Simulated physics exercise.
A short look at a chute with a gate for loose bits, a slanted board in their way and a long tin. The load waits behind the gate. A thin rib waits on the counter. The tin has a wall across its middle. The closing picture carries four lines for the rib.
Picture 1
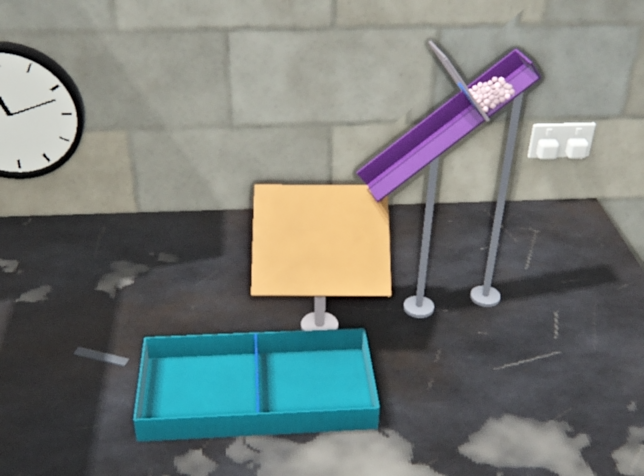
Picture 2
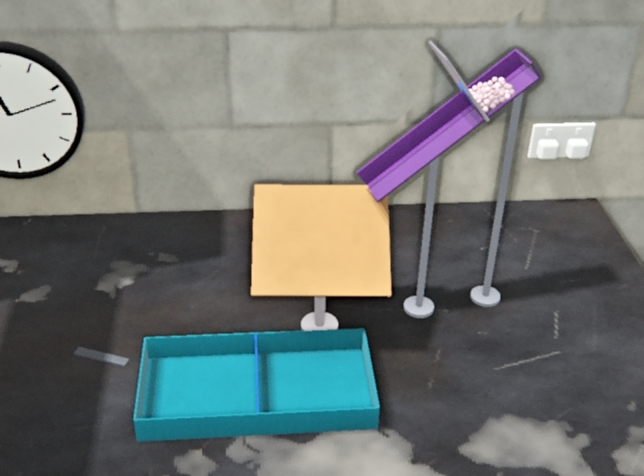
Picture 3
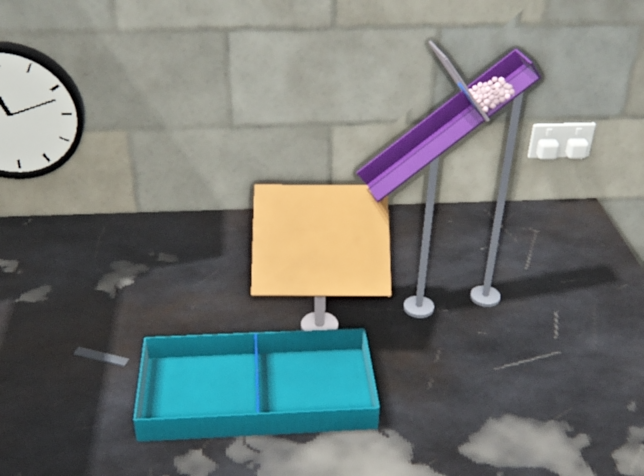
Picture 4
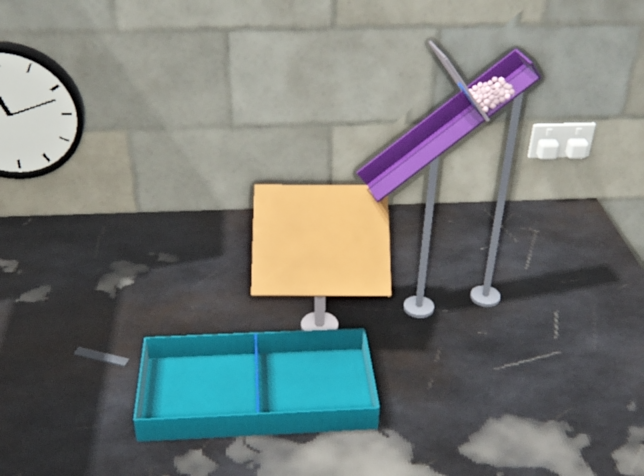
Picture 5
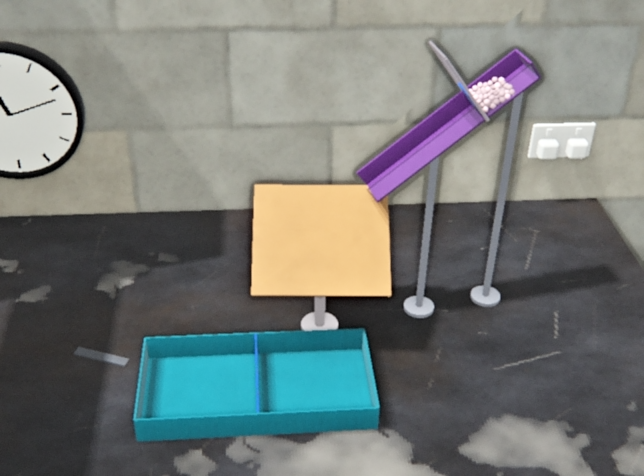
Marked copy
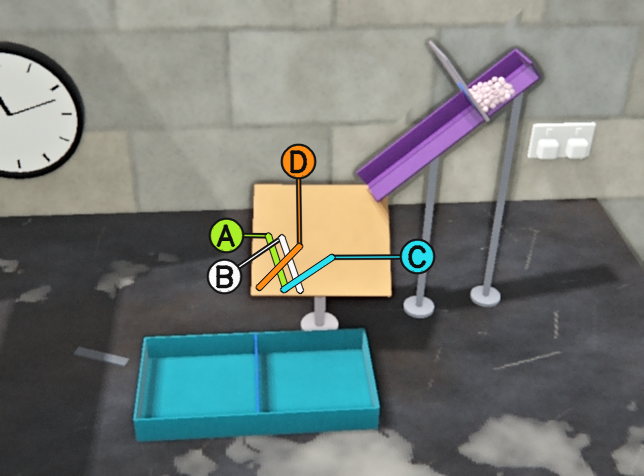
Nothing moves as pale beads sit behind a gate in a purple chute above a tan board.
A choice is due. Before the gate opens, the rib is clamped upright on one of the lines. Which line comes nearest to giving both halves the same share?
The answer is line D.
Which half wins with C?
More lands on the left.
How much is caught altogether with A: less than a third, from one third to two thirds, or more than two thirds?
More than two thirds.
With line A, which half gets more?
Right.
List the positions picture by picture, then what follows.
The first frame shows load behind the gate at (489, 96), sugar pearls; lip of the chute at (372, 194), sloping fairly steeply.
The second frame shows middle of the board at (321, 239), tilted fairly steeply; middle of its low edge at (321, 295); of its high edge at (321, 185).
The third frame shows front corners of the tin at (134, 420) and (379, 408); front end of its middle wall at (258, 414); gate still shut at (467, 93).
The fourth frame shows middle of the load at (489, 96); lip at (372, 194).
The fifth frame shows middle of the load at (489, 96); lip at (372, 194).
On the marked copy, line A from (268, 235) to (285, 288); line B from (281, 237) to (300, 290); line C from (332, 257) to (283, 289); line D from (299, 246) to (259, 287).
With A, of what is caught, a small part in the left half, nearly all in the right.
With B, of what is caught, a small part in the left half, nearly all in the right.
With C, of what is caught, nearly all in the left half, a stray few in the right.
With D, of what is caught, about two thirds in the left half, about a third in the right.
